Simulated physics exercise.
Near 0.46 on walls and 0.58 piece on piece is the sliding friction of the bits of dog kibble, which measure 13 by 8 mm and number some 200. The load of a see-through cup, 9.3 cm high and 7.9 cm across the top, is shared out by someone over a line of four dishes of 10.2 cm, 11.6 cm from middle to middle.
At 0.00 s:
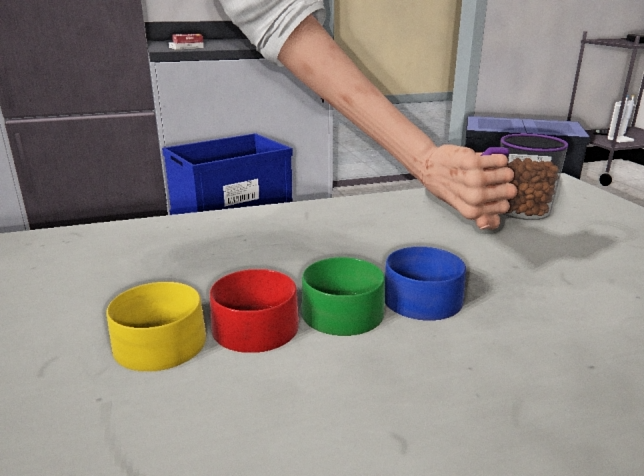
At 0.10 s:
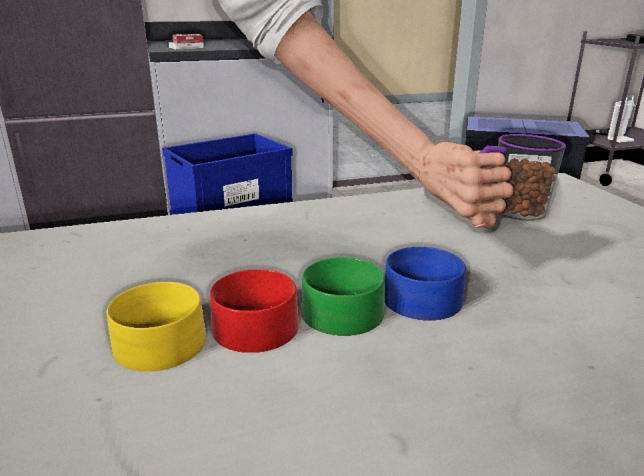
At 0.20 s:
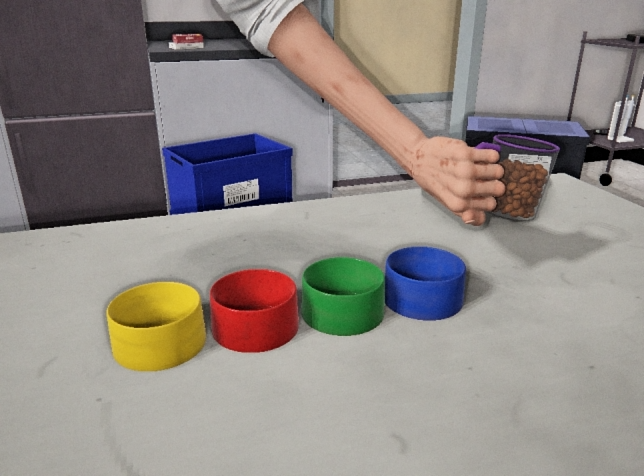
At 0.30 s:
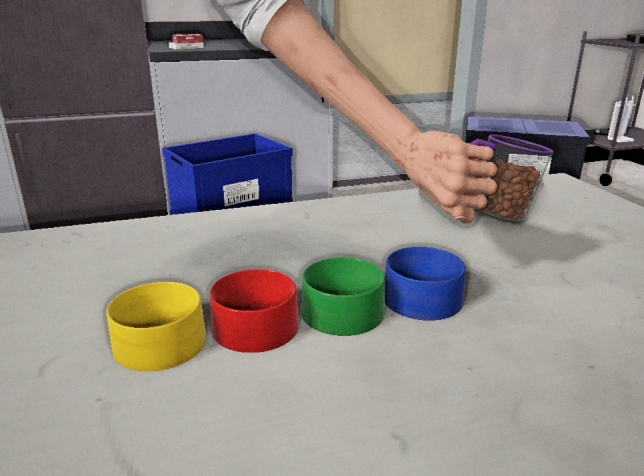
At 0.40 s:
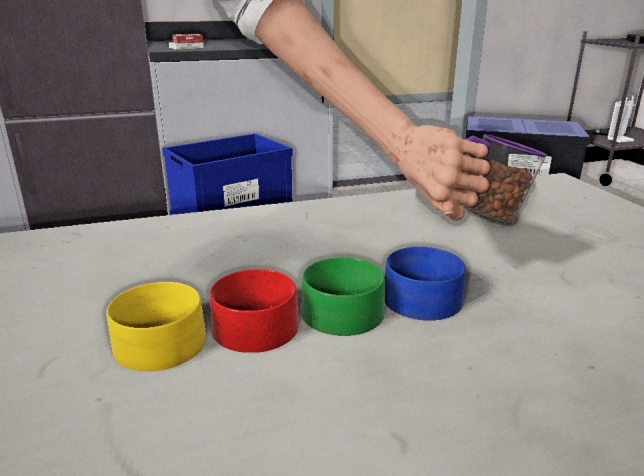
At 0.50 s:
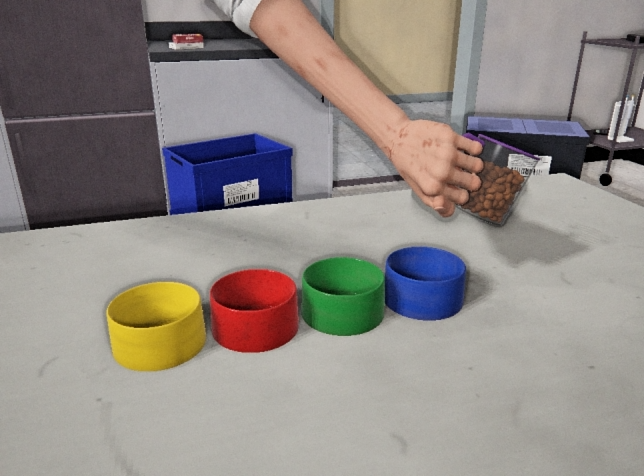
At the start, a hand holds a see-through cup of small brown pieces upright at the right, beyond a row of yellow, red, green and blue dishes on a pale table. The hand then moves the cup slightly left, steadily tilting it, while the four dishes stay still.
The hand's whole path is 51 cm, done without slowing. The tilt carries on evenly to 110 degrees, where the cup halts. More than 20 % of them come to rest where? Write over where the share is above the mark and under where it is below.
Red: Under; blue: Under; green: Over; yellow: Under; counter: Under.
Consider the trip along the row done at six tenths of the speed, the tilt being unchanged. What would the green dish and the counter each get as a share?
Result - green dish: 10; counter: 20.
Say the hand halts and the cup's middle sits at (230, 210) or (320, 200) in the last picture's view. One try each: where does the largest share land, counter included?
Green; green.
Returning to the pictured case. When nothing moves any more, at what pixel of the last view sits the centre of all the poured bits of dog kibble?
Approximately (342, 306) in the last picture.
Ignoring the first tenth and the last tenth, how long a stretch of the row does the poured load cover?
It covers some 16 centimetres of the row.
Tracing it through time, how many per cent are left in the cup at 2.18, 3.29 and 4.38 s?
First 85, then 15, then 5 per cent.
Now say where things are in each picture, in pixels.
The first frame shows cup at (528, 177), tilt 0 degrees, lip at (560, 140), moved 0.0 cm; middle of the pieces at (529, 189); blue dish at (426, 264); green dish at (343, 276); red dish at (253, 289); yellow dish at (155, 304).
The second frame shows cup at (525, 177), tilt 2 degrees, lip at (557, 141), moved 0.5 cm; middle of the pieces at (525, 190).
The third frame shows cup at (517, 178), tilt 7 degrees, lip at (551, 145), moved 1.7 cm; middle of the pieces at (517, 191).
The fourth frame shows cup at (509, 179), tilt 12 degrees, lip at (545, 148), moved 3.0 cm; middle of the pieces at (508, 192).
The fifth frame shows cup at (501, 180), tilt 17 degrees, lip at (538, 152), moved 4.2 cm; middle of the pieces at (498, 193).
The sixth frame shows cup at (492, 181), tilt 22 degrees, lip at (531, 156), moved 5.4 cm; middle of the pieces at (489, 194); blue dish at (426, 264); green dish at (343, 276); red dish at (253, 289); yellow dish at (155, 304). Its pace works out near 50 degrees a second; the hand travels 12 cm a second.
After 2.18 s, tilt 106 degrees; cup holds 85 %, blue 5 %.
After 3.29 s, tilt 110 degrees; cup holds 15 %, red 5 %, blue 10 %, green 65 %.
After 4.38 s, tilt 110 degrees; cup holds 5 %, red 10 %, blue 10 %, green 65 %.
At rest (4.7 s), red 10 %, blue 10 %, green 65 %, yellow 0 %, counter 10 %, cup 5 %.
